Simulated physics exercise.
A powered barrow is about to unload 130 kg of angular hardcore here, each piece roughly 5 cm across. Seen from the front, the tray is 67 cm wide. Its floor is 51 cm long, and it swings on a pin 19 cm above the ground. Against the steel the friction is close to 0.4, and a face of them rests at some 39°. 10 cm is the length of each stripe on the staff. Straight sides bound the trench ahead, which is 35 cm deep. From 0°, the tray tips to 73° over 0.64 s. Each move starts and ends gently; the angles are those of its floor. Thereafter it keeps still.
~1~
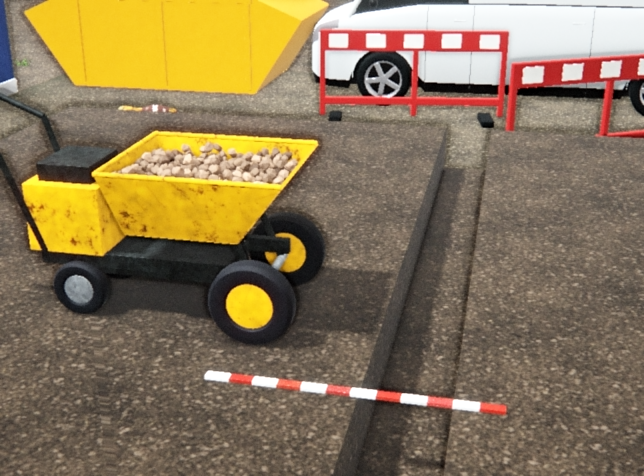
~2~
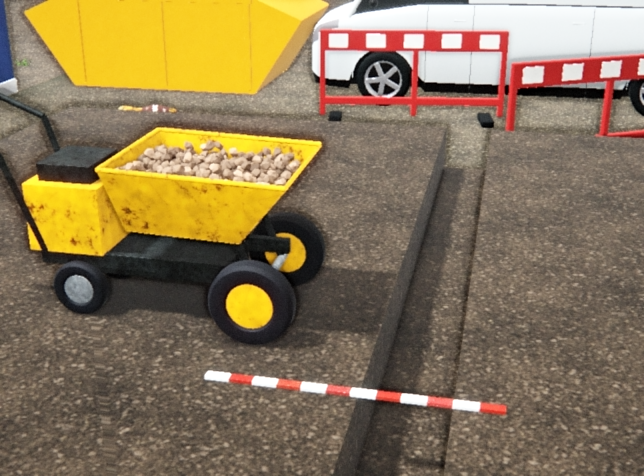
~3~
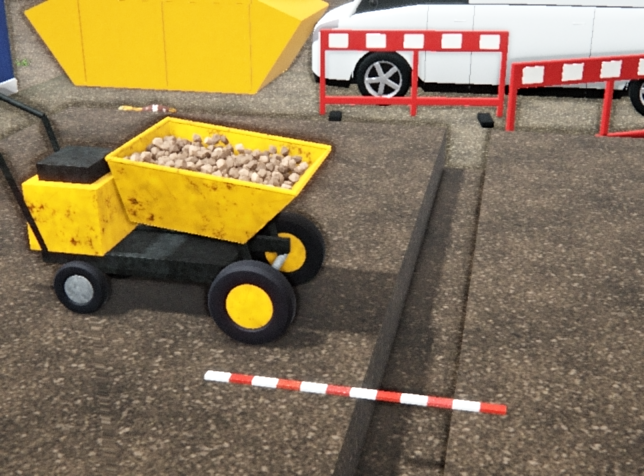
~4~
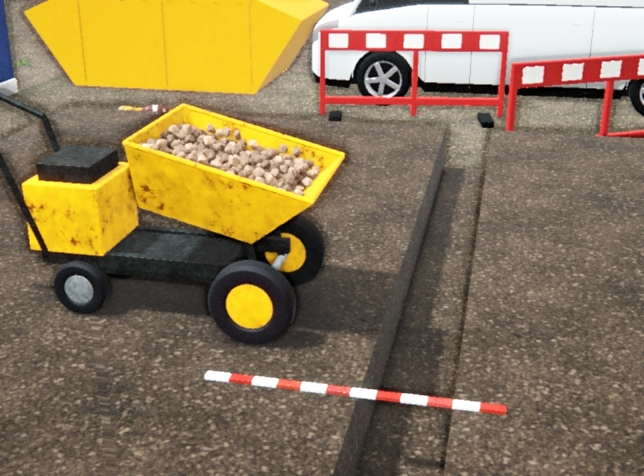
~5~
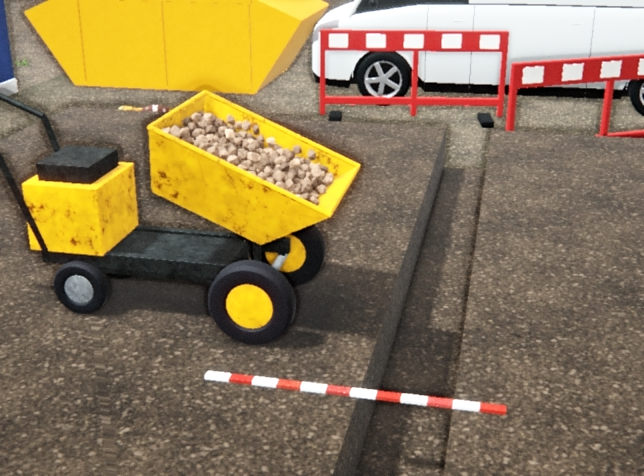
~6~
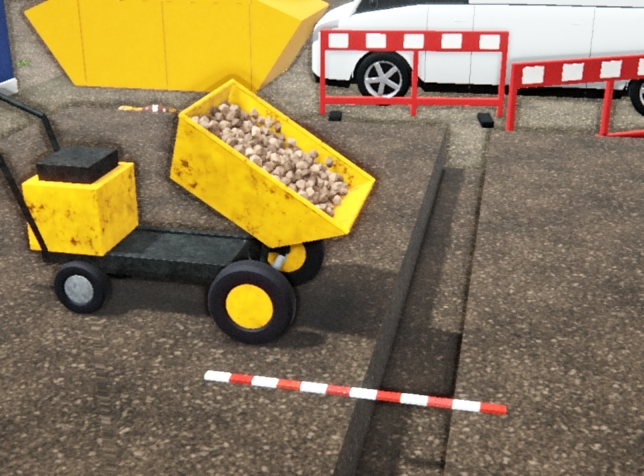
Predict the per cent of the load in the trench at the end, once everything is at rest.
Near 75 per cent.
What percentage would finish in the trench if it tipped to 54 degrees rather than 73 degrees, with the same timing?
About 30%.
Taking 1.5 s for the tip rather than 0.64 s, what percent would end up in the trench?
It'd be some 95 per cent.
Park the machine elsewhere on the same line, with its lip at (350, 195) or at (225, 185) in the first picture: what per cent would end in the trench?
About 25 per cent first, then about 80 per cent.
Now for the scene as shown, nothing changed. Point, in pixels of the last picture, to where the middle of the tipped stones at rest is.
At about pixel (436, 373) in the last view.
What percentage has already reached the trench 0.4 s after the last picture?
Approx. 30 % of the load.
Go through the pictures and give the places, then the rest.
The first frame shows lip at (281, 188), floor tilted 0°, highest stones at (213, 160).
In the second frame, the tray is at 2°, its lip at (285, 189); the top of the load is at (181, 156).
In the third frame, the tray is at 7°, its lip at (296, 194); the top of the load is at (167, 146).
The fourth frame shows lip at (312, 202), floor tilted 14°, highest stones at (180, 133).
The fifth frame shows lip at (330, 215), floor tilted 23°, highest stones at (200, 120).
In the sixth frame, the tray is at 33°, its lip at (347, 232); the top of the load is at (226, 111).
Then, 0.2 s after the last picture the floor is at 62°, 100 % in the tray; the foremost stones are at (375, 251).
Then, 0.4 s after the last picture the floor is at 73°, 67 % in the tray, 32 % in the trench, 1 % past the trench; the foremost stones are at (474, 332).
Then, 0.8 s after the last picture the floor is at 73°, 17 % in the tray, 57 % in the trench, 26 % past the trench; the foremost stones are past the picture's edge.
Then, 2.7 s after the last picture the floor is at 73°, 0 % in the tray, 75 % in the trench, 25 % past the trench; the foremost stones are past the picture's edge.
